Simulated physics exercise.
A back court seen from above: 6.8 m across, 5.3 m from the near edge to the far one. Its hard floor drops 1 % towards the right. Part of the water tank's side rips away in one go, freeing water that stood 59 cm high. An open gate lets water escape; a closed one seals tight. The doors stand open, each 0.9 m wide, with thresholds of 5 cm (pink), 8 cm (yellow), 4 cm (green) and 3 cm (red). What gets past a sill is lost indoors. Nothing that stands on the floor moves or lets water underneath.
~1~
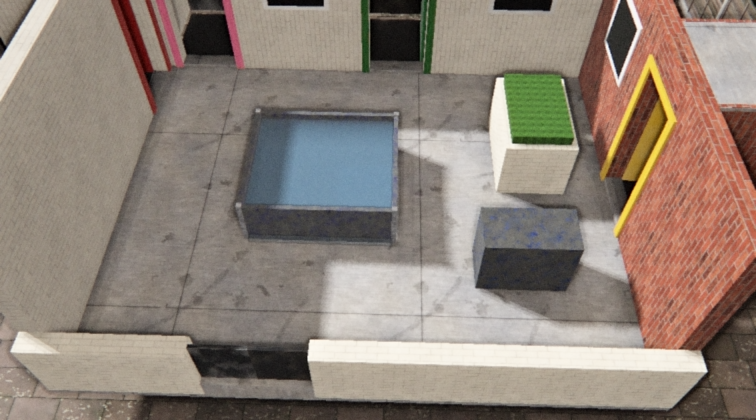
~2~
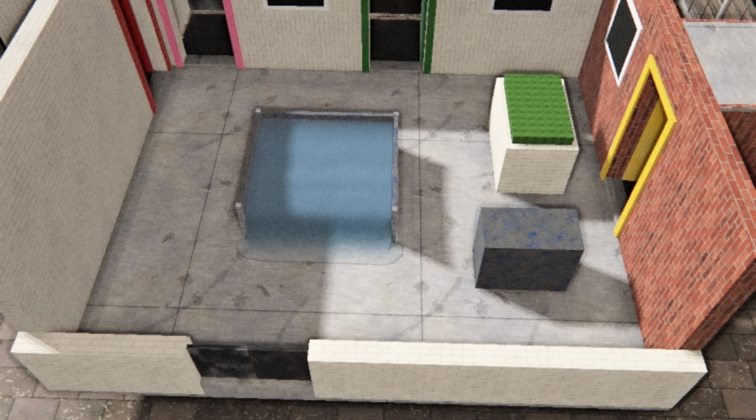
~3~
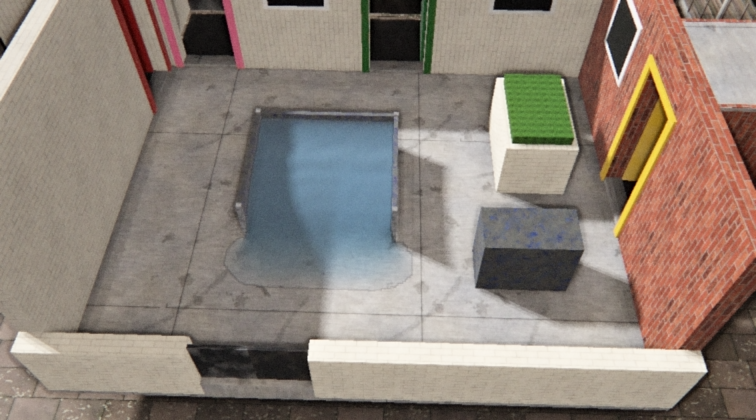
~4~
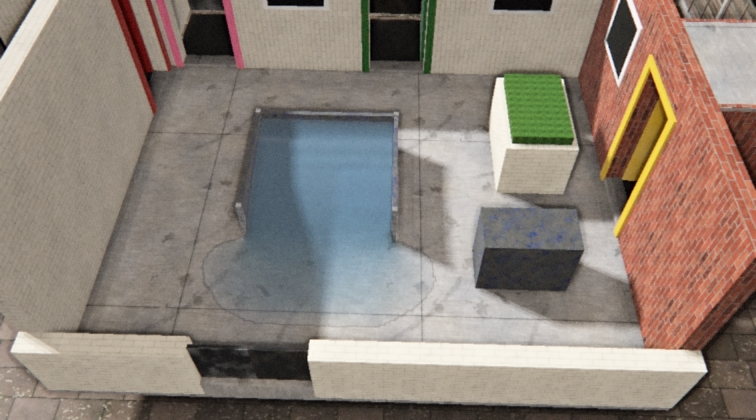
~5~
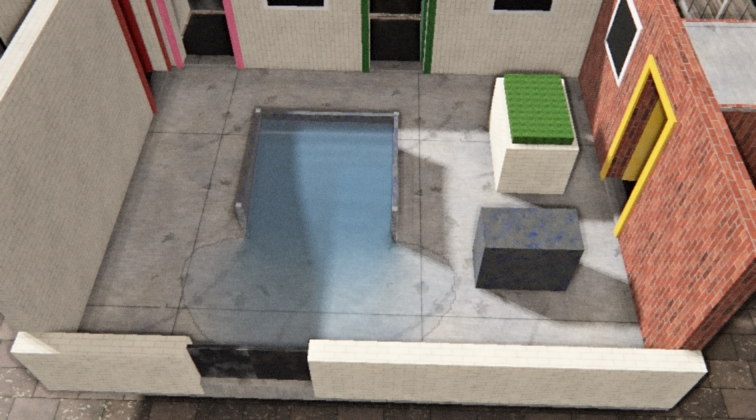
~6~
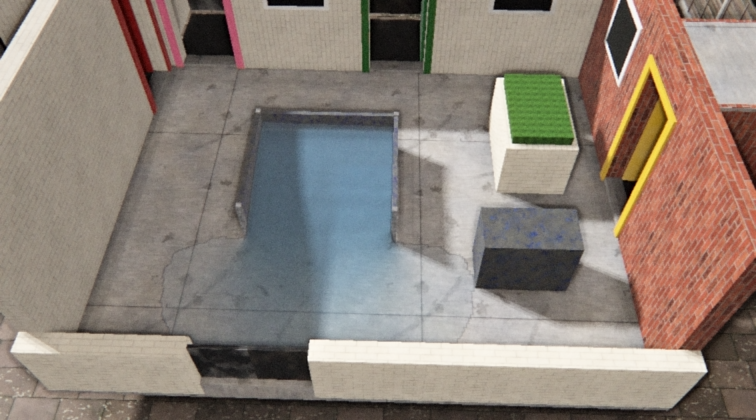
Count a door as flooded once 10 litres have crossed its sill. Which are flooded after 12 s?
Door by door: At the pink door it passes the limit; at the yellow door it keeps below the limit; at the green door it passes the limit; at the red door it goes over the limit.
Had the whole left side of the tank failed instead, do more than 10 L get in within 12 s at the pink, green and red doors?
Then: Pink past it, green below, red above.
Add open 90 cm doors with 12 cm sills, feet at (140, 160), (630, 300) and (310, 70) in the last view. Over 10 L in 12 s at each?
In that order: Below, past it, below.
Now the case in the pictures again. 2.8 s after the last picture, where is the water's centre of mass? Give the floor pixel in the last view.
Around (337, 279).
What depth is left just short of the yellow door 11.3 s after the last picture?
Roughly 7.0 cm deep.
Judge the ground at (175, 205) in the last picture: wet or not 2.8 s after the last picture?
It is under water.
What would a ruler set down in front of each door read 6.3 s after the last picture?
In cm: Pink 9, yellow 5, green 6, red 4.
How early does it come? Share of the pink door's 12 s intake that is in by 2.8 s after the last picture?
About 0 per cent.
Then, 0.7 s after the last picture water covers 25 % of the floor and is deepest (40 cm) near (315, 368); pink door not reached, yellow door not reached, green door not reached, red door not reached.
Then, 1.5 s after the last picture water covers 30 % of the floor and is deepest (36 cm) near (84, 360); pink door not reached, yellow door not reached, green door not reached, red door not reached.
Then, 2.8 s after the last picture water covers 55 % of the floor and is deepest (31 cm) near (626, 378); pink door not reached, yellow door 5 cm at the sill, 0 L in, green door not reached, red door 1 cm at the sill, 0 L in.
Then, 6.3 s after the last picture water covers 90 % of the floor and is deepest (14 cm) near (573, 87); pink door 9 cm at the sill, 51 L in, yellow door 5 cm at the sill, 0 L in, green door 6 cm at the sill, 1 L in, red door 4 cm at the sill, 3 L in.
Then, 11.3 s after the last picture water covers 90 % of the floor and is deepest (12 cm) near (586, 142); pink door 5 cm at the sill, 67 L in, yellow door 7 cm at the sill, 0 L in, green door 8 cm at the sill, 39 L in, red door 3 cm at the sill, 23 L in.
